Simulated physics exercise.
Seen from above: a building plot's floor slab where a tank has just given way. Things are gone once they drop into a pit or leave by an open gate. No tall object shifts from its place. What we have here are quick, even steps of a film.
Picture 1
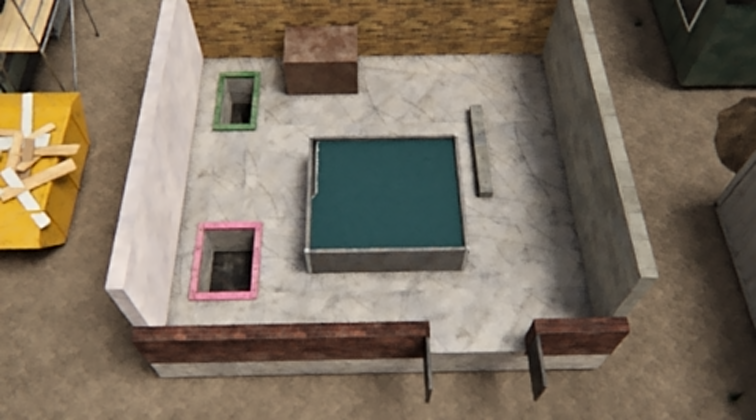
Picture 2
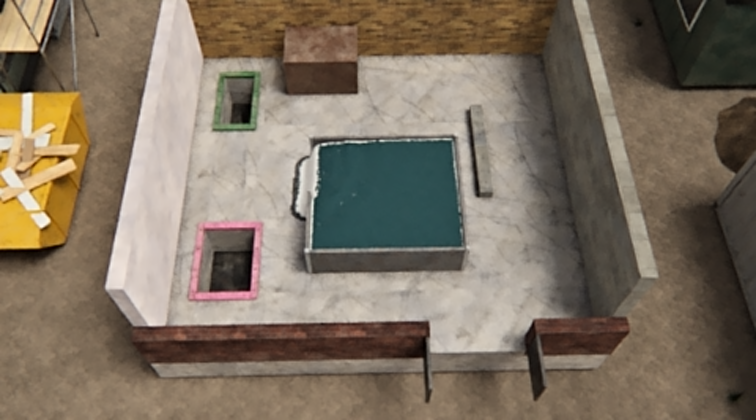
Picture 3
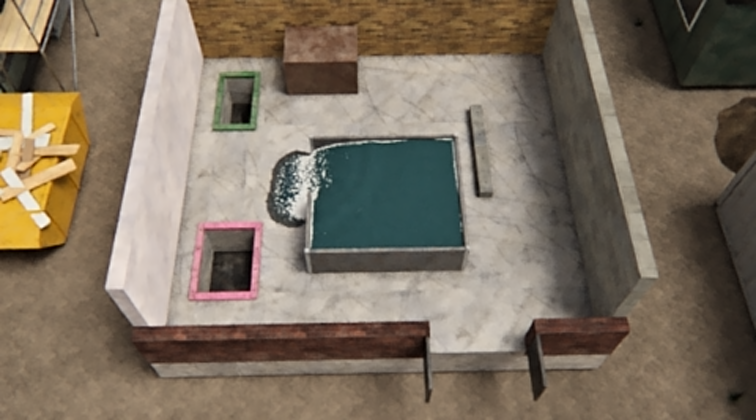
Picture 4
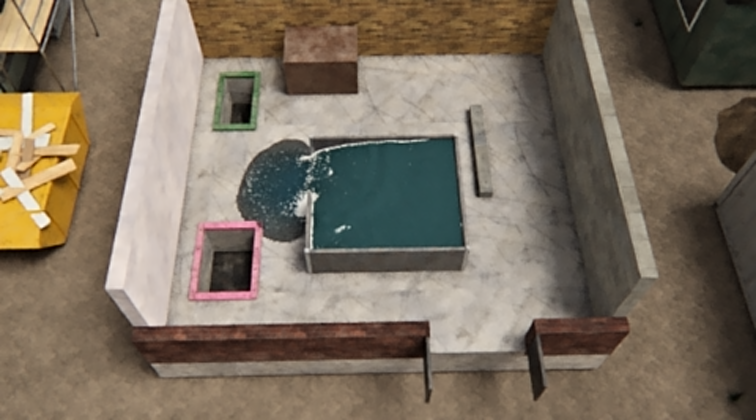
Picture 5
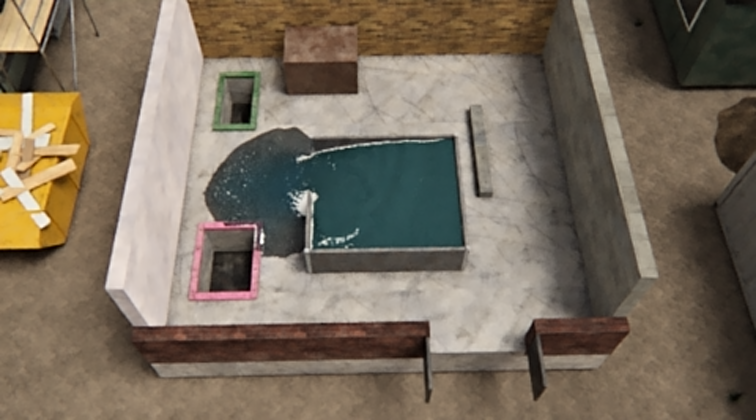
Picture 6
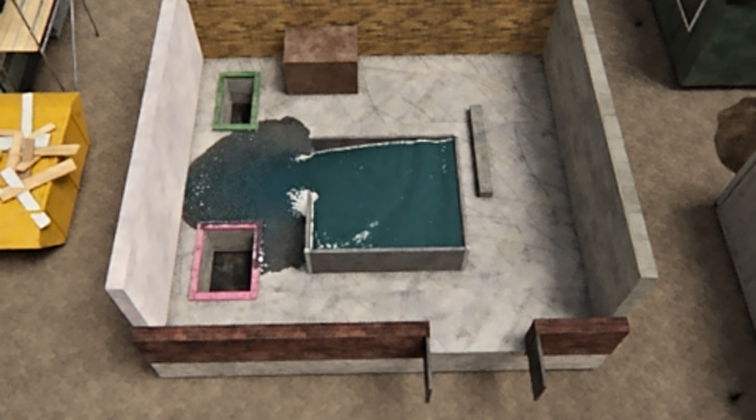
A large open tank of dark green water sat still on a walled floor slab, then gave way on its left side, and water poured out, spreading leftward around the pink-edged pit.
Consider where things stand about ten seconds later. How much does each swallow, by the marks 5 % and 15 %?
My prediction: The gate lands in the bottom band - below five per cent. The pink pit lands in the top band - past fifteen per cent. The green pit lands in the top band - past fifteen per cent.
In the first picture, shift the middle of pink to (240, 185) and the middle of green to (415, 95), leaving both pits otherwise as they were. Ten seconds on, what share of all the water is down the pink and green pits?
Pink 55 %; green 0 %.
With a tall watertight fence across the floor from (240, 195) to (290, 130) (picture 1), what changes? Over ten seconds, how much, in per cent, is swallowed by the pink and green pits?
I'd say pink collects roughly 30 % while green collects roughly 2 %.
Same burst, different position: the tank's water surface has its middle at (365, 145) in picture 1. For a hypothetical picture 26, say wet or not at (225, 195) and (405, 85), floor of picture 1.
In the order given, swamped and untouched.
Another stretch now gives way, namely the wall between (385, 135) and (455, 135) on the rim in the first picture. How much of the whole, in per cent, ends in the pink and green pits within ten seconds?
The pink pit takes 2 per cent and the green pit 2 per cent.
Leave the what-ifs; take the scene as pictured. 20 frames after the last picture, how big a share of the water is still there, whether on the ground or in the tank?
The share not yet gone is roughly 86 percent.
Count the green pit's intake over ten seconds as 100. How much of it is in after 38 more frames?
Roughly 75 percent.
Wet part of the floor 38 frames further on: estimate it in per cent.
Estimated share: Around 55 %.
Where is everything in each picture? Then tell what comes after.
The open tank at (385, 193) is whole and still, in the first frame.
Water pours out at (314, 181) and has run to a hidden place, in the second frame.
Water pours out at (314, 182) and has run to (276, 214), in the third frame.
Water pours out at (314, 182) and has run to (243, 206), in the fourth frame.
The front is at (211, 201), out from the gap at (314, 182), in the fifth frame.
The front is at (183, 210), out from the gap at (314, 182), in the sixth frame.
A moment on, water covers 20 % of the floor; the gate 0 %, the pink pit 1 %, the green pit 0 %.
Next, water covers 25 % of the floor; the gate 0 %, the pink pit 3 %, the green pit 2 %.
Then, water covers 30 % of the floor; the gate 0 %, the pink pit 7 %, the green pit 8 %.
Later, water covers 55 % of the floor; the gate 0 %, the pink pit 13 %, the green pit 15 %.
In the end, water covers 85 % of the floor; the gate 2 %, the pink pit 20 %, the green pit 19 %.
